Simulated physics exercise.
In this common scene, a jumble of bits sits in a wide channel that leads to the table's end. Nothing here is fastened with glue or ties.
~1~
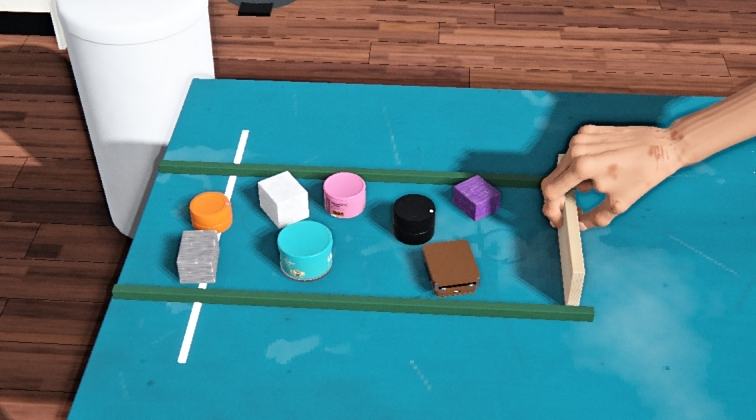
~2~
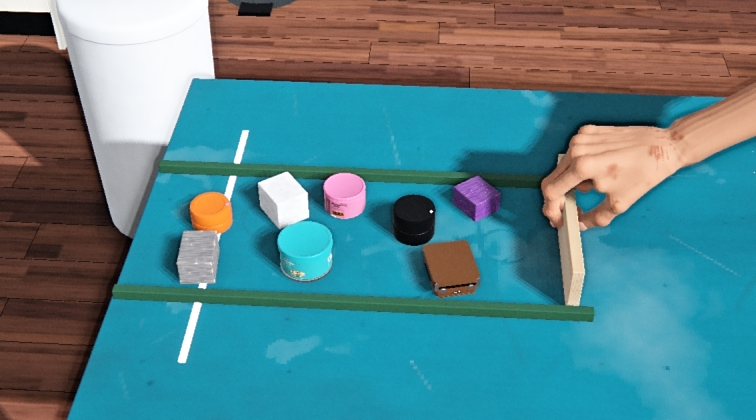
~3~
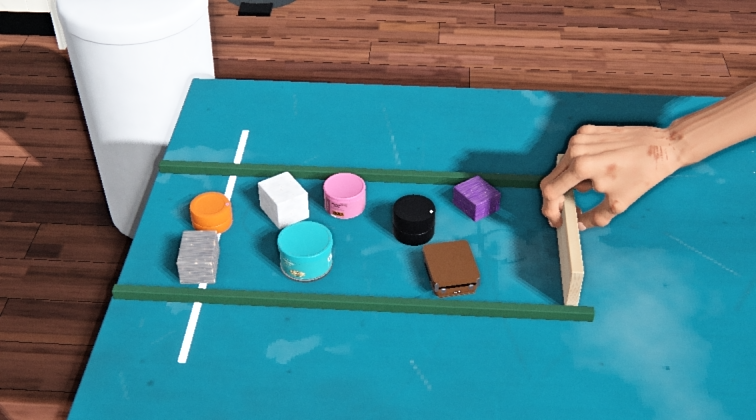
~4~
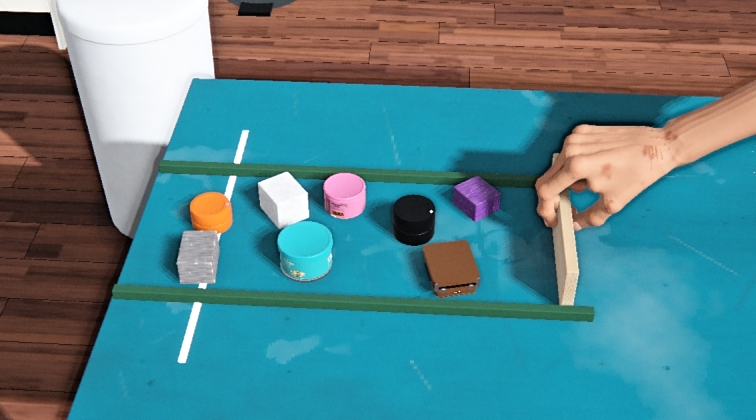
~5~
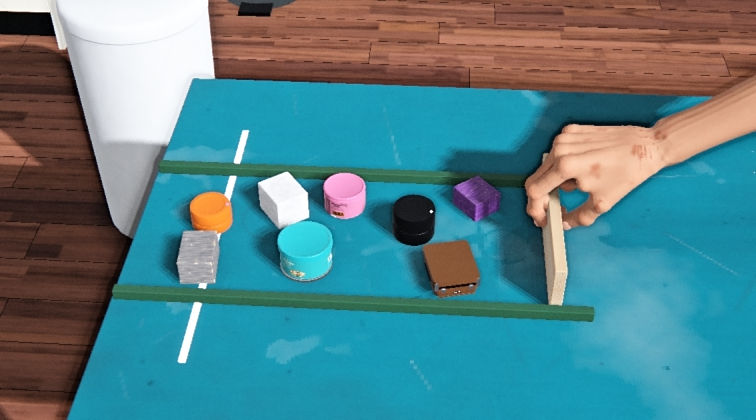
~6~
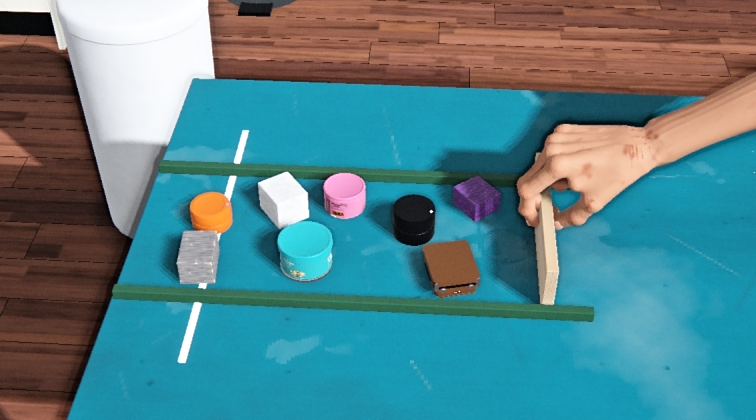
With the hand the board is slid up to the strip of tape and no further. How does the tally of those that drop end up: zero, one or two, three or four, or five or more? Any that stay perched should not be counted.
Missing: Below three, above nil.
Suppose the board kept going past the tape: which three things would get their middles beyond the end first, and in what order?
Sequence, earliest first: The grey block; the orange lid; the turquoise tin.
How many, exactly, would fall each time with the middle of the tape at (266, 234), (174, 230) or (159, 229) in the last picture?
Per try: 0; 5; 5.
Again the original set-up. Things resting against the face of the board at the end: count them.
Looks like 3 of them, all told.
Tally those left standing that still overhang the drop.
The total here is 2.
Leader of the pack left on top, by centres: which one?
Turquoise tin.
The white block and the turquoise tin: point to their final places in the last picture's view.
First object: (161, 199); second object: (139, 242).
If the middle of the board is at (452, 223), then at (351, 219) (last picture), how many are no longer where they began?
The first count is 2, and then it's 6.
Soon after, none off yet; orange lid at rest near (211, 213); grey block at rest near (199, 257); white block at rest near (283, 200).
In the end, the number that fall off is one or two; gone, grey block and orange lid.
